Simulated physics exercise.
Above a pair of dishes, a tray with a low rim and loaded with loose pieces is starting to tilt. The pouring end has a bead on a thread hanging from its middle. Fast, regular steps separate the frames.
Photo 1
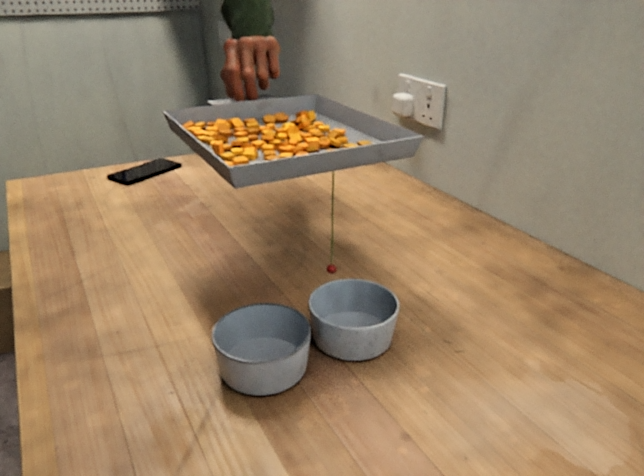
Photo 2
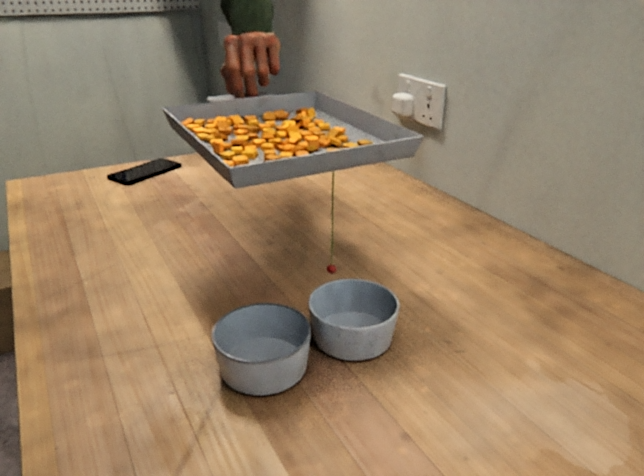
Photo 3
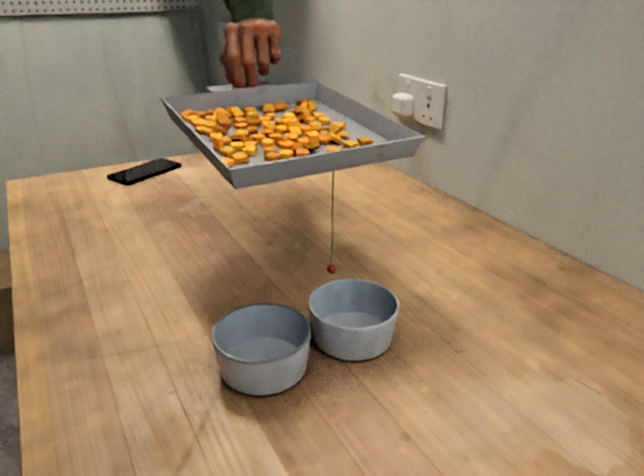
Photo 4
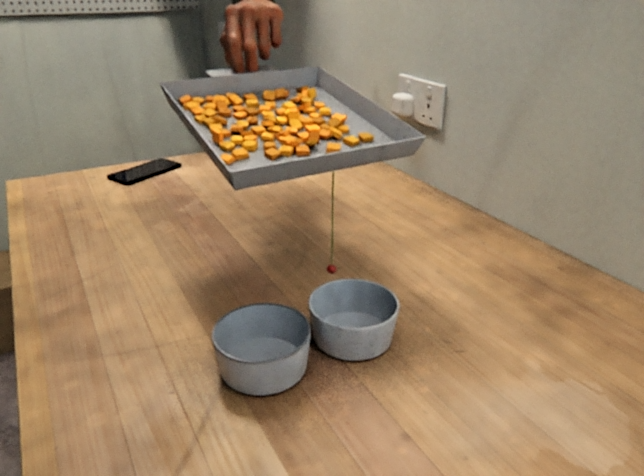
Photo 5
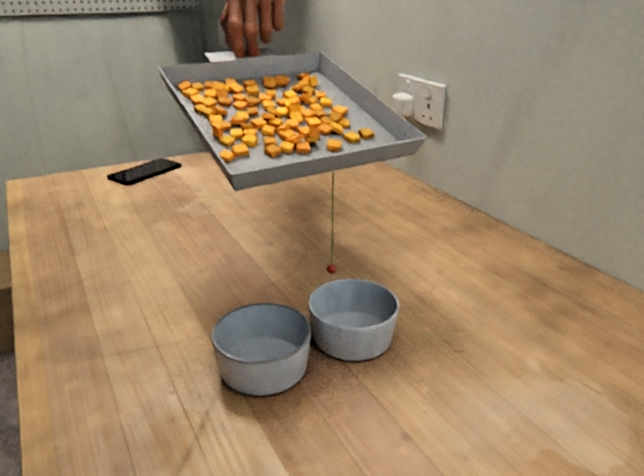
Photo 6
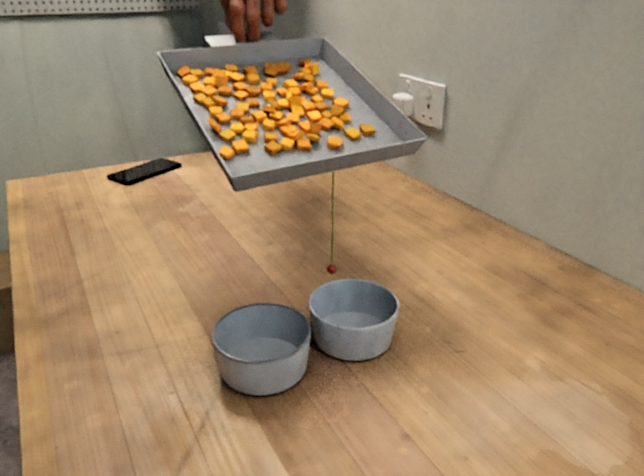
In this clip, a hand behind a gray tray of small orange pieces raises its far side, tilting it gradually toward the viewer above two gray bowls, while a red bead hangs still on a thread from the near edge.
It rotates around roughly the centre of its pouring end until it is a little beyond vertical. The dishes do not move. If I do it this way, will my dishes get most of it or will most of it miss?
The dishes get most of it.
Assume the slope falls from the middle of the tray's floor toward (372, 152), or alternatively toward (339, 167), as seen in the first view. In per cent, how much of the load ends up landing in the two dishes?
Shares: 0 %, then 40 %.
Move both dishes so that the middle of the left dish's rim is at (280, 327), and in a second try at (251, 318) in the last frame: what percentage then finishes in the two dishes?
Around 80 and then 60 per cent.
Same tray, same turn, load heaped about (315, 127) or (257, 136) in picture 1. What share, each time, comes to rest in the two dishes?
Shares in turn: 70 % and 80 %.
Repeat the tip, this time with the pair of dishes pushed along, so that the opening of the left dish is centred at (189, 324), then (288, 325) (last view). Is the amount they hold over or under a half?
In the first position a minority, in the second a majority.
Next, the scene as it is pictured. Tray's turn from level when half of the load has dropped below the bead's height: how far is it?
Roughly 110 degrees from level.
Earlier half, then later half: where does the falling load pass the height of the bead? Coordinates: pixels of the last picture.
I'd say close to (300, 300) at first and close to (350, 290) later on.
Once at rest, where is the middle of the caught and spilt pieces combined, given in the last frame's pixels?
Close to (335, 343) in the last view.
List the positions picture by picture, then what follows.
Corners of the pouring end (233, 164) and (415, 135), level; middle of the load (274, 136), small crackers; left dish (283, 373); right dish (378, 340); bead on its thread (332, 269), in the first frame.
Corners of the pouring end (234, 164) and (415, 135), level; middle of the load (274, 134), in the second frame.
Corners of the pouring end (234, 166) and (416, 135), tipped barely, level across its low end; middle of the load (274, 129), in the third frame.
Corners of the pouring end (235, 167) and (417, 135), tipped a little, level across its low end; middle of the load (274, 121), in the fourth frame.
Corners of the pouring end (235, 169) and (418, 135), tipped a little, level across its low end; middle of the load (274, 113), in the fifth frame.
Corners of the pouring end (236, 171) and (419, 136), tipped clearly, level across its low end; middle of the load (275, 105); left dish (283, 373); right dish (378, 340), in the sixth frame.
Just after the last frame, tray tipped steeply; almost all on the tray; just a few in the air.
A moment on, tray tipped past a quarter turn; roughly a third on the tray; roughly a quarter in the left dish; about a tenth in the right dish; about a tenth outside both; roughly a quarter in the air.
Further on, tray tipped past a quarter turn; roughly a third in the left dish; roughly a third in the right dish; roughly a quarter outside both.
When it is over, tray tipped past a quarter turn; roughly a third in the left dish; roughly a third in the right dish; roughly a quarter outside both.
